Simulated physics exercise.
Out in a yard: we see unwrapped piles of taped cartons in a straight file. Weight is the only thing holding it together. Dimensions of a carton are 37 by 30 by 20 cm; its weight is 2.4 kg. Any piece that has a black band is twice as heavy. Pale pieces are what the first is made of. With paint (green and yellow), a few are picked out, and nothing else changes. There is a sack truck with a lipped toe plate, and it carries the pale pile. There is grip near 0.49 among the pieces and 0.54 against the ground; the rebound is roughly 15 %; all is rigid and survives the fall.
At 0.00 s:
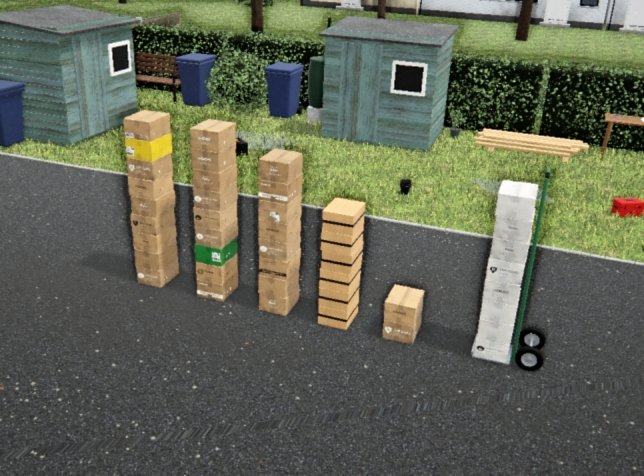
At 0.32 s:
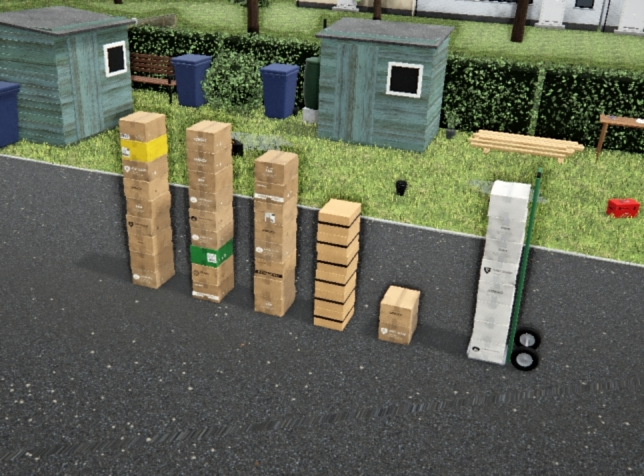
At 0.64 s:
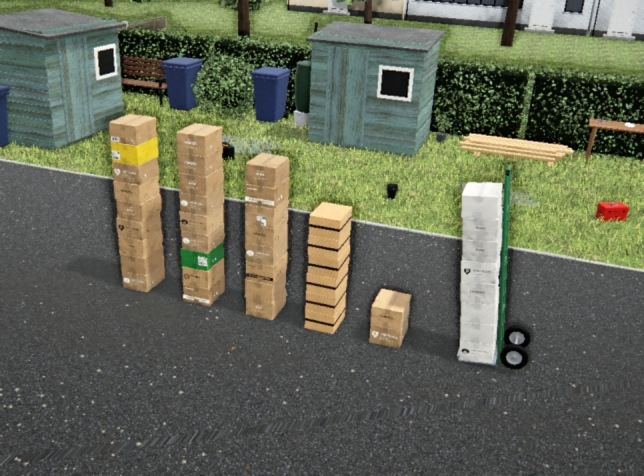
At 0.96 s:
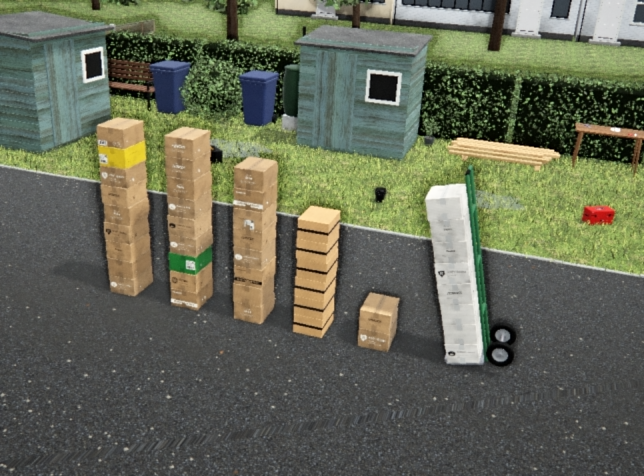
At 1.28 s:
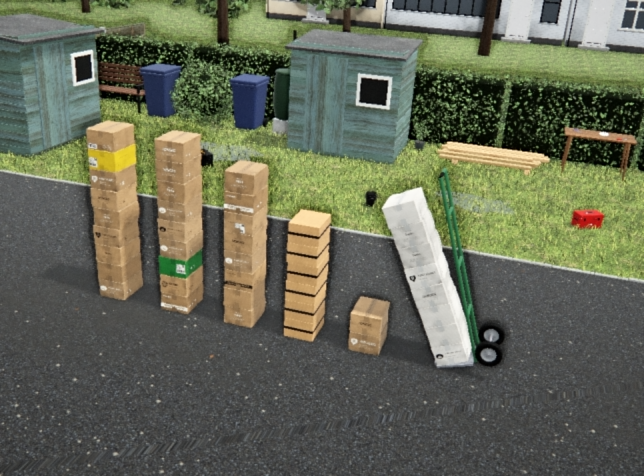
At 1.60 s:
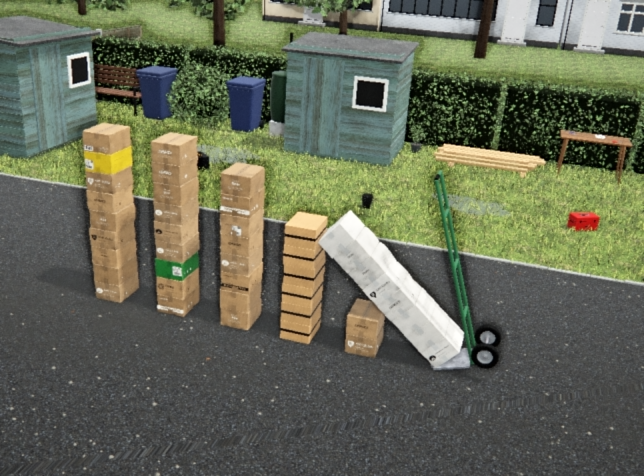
A tall stack of white cartons on a green two-wheeled hand truck leans left, slowly at first, then tilts away from the frame over a single small box. To its left on dark asphalt stand four brown carton stacks, one with a yellow box and another with a green one. The gently panning camera looks down on the yard, with grass, blue-green sheds, blue bins and a hedge behind.
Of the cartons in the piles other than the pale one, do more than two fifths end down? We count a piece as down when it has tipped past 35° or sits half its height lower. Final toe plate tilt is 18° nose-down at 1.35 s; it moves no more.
No.
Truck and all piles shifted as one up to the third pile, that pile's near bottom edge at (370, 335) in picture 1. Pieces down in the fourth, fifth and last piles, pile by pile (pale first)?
After that shift, the fourth pile would have 7 down, the fifth 9 and the last 9.
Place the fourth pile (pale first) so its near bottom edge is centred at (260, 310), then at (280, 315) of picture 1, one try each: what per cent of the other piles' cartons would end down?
Try 1: Around 90 %; try 2: Around 0 %.
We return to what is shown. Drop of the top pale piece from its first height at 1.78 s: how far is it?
Some 50 centimetres.
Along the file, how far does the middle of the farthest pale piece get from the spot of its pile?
It ends around 120 cm away.
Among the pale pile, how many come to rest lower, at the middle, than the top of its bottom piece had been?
The number is 3.
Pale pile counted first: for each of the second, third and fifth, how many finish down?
By pile: Second 0, third 0, fifth 0.
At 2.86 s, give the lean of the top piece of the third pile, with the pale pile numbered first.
Its lean is roughly 10 degrees.
By 1.78 s, 8 of the pale pile down; none of the 34 other cartons down, 4 disturbed.
By 2.86 s, 8 of the pale pile down; none of the 34 other cartons down, 6 disturbed.
When it is over (5.7 s), 8 of the pale pile down; none of the 34 other cartons down, 4 disturbed; yellow carton unmoved; green carton unmoved. That is 0 per cent. In pixels of the last frame, middles, yellow carton near (109, 158), green carton near (177, 263).
